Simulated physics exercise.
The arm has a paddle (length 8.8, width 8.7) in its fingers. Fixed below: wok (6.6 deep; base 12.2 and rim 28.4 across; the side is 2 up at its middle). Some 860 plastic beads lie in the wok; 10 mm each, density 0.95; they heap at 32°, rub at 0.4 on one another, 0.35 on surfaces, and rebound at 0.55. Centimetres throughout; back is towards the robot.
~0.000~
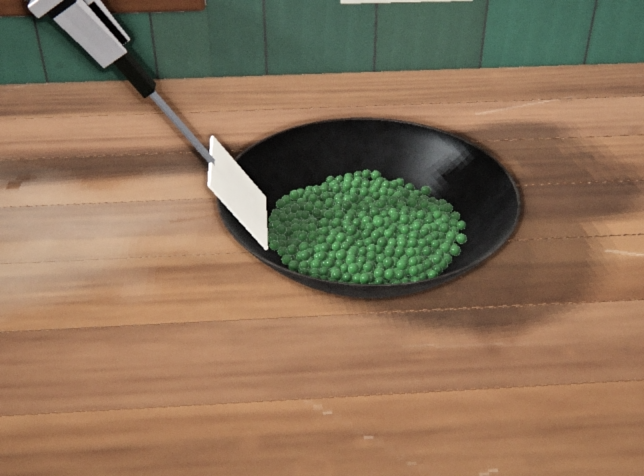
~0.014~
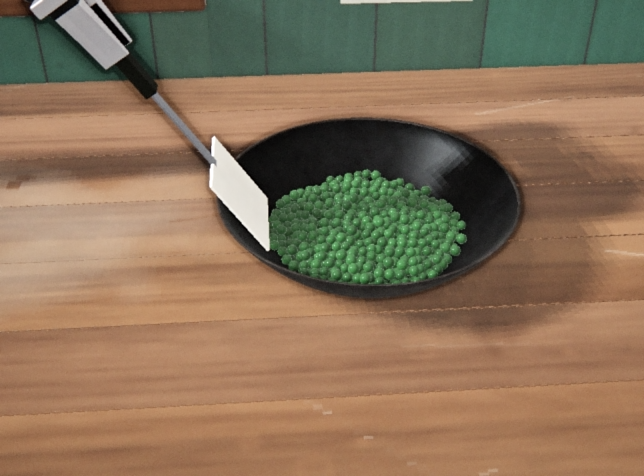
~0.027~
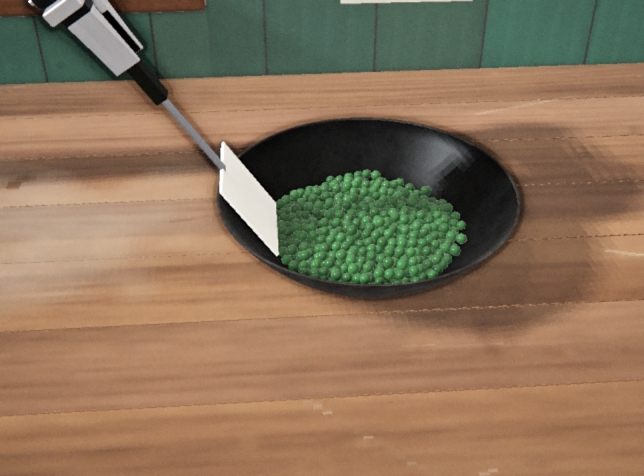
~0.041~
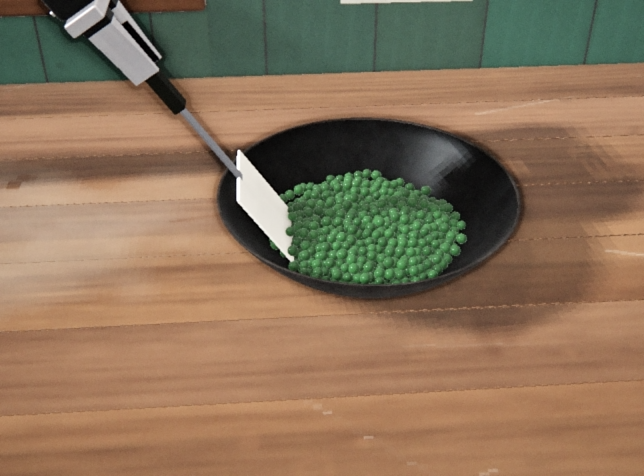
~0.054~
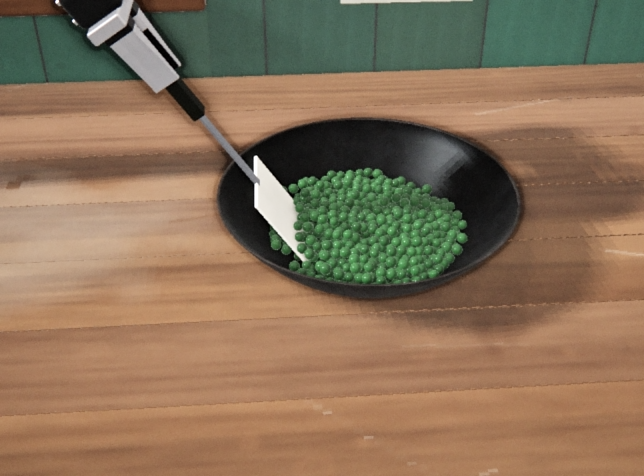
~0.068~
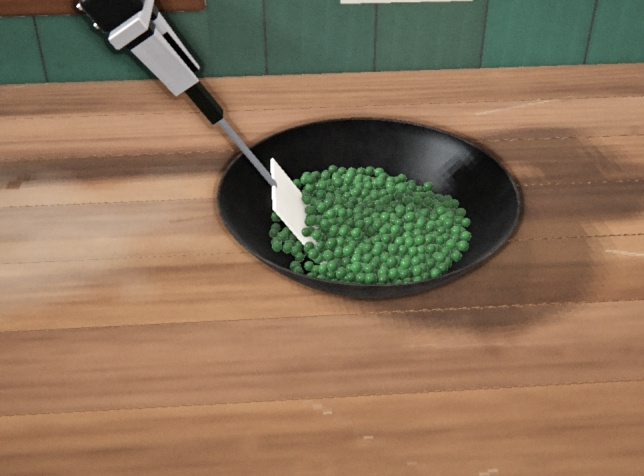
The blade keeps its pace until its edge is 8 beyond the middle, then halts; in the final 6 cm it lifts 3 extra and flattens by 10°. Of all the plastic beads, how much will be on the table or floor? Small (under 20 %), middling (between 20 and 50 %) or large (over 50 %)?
On the table or floor the share is middling, between 20 and 50 %.
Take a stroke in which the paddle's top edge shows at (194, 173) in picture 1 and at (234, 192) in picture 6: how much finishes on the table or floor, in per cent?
About 10 per cent.
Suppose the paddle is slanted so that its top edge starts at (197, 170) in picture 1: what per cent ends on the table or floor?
About 35 per cent.
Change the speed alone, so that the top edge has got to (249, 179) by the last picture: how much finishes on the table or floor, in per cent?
About 15 per cent.
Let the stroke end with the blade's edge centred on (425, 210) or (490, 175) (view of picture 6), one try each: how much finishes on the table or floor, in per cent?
Some 15 and 45 per cent.
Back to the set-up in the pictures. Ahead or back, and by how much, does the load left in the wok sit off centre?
About 3.0 cm ahead.
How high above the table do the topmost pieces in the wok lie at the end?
About 5.5 cm.
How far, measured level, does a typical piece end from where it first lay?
About 5 cm.
After 0.10 s, sloping 57°, highest piece 8 above the table; 855 in the wok.
After 0.13 s, sloping 54°, highest piece 9 above the table; 854 in the wok, 1 on the blade or in flight.
After 0.35 s, sloping 47°, highest piece 17 above the table; 558 in the wok, 60 on the table or floor, 237 on the blade or in flight.
After 1.40 s, sloping 47°, highest piece 5 above the table; 557 in the wok, 298 on the table or floor.
At rest, 557 in the wok, 298 on the table or floor. That is 35 % on the table or floor.
